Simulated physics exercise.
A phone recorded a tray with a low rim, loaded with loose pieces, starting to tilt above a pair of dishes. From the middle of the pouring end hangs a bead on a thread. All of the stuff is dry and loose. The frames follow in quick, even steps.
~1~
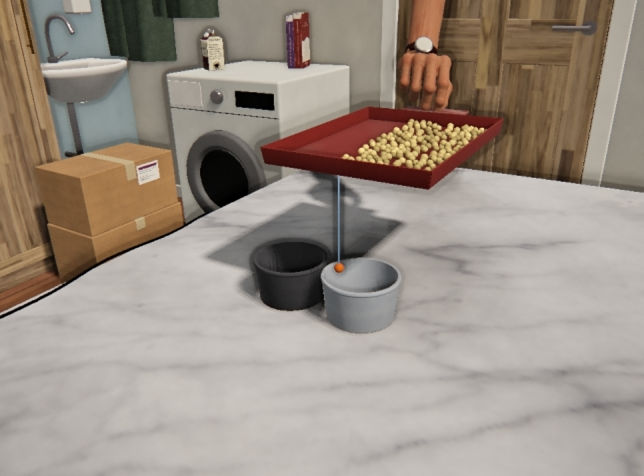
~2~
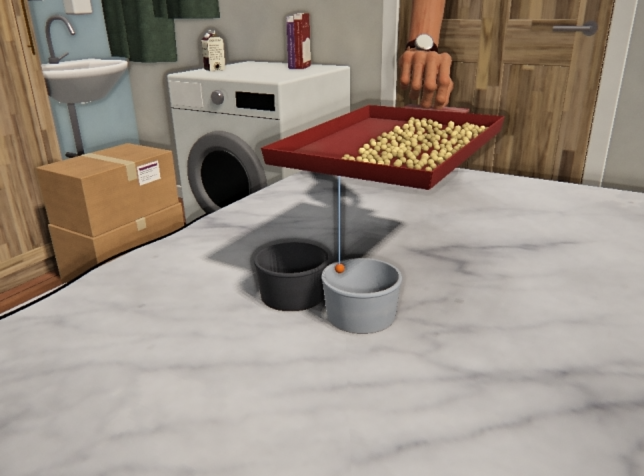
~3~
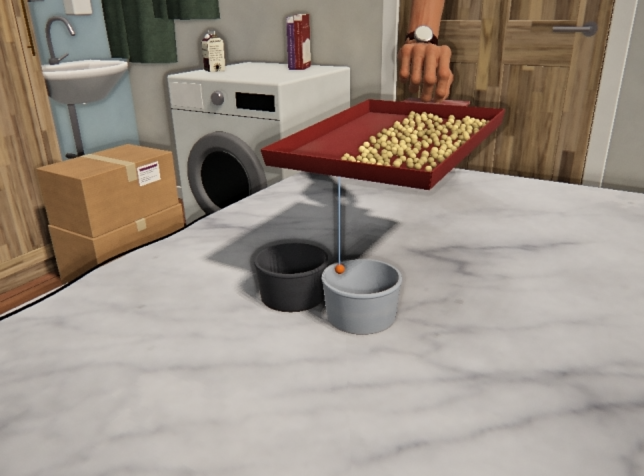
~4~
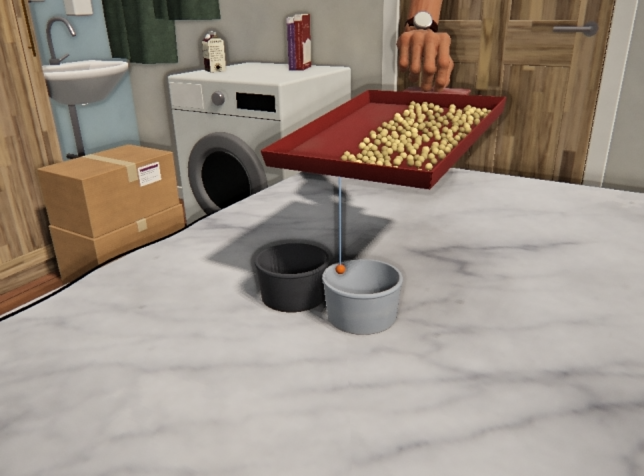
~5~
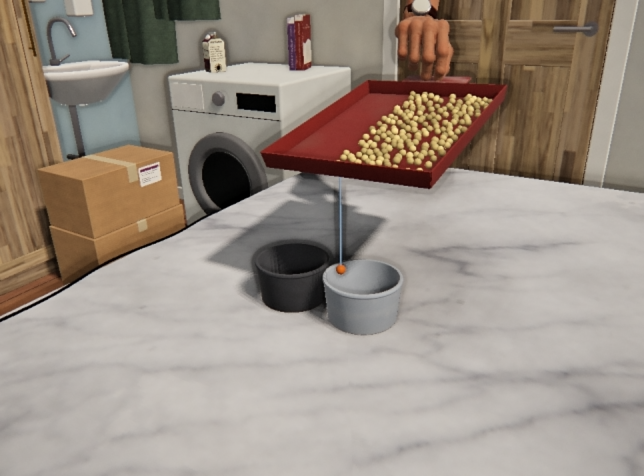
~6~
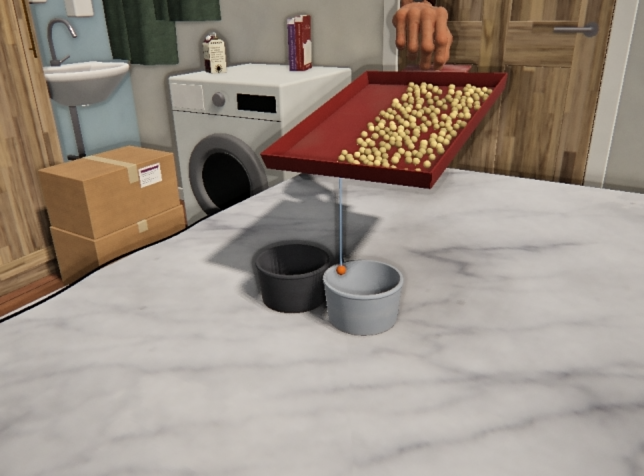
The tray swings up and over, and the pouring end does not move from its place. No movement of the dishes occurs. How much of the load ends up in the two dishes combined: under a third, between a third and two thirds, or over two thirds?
Never reaches a third.
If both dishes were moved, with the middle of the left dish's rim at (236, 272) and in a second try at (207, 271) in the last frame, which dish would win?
First spot: The dish on the right-hand side; second spot: The dish on the right-hand side.
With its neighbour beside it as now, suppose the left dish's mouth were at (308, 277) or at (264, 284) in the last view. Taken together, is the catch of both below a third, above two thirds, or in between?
Run 1 - under a third; run 2 - above two thirds.
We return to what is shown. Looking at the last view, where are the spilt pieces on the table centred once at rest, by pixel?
Estimate: About (274, 360).
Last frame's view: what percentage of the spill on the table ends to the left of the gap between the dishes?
That comes to about 80 per cent of the pieces.
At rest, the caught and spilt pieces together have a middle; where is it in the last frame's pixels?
(278, 356).
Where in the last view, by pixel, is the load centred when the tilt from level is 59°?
The centre of the load shows up near (349, 157) in the last view.
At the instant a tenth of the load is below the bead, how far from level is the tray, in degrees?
I'd say close to 100 degrees.
Soon after the last picture, tray tipped steeply; nearly all on the tray; a stray few outside both; a stray few in the air.
A little later, tray tipped right over; about two thirds on the tray; a small part outside both; about a quarter in the air.
Later still, tray tipped past a quarter turn; a stray few in the right dish; a stray few in the left dish; nearly all outside both.
At rest, tray tipped past a quarter turn; a stray few in the right dish; a stray few in the left dish; nearly all outside both.
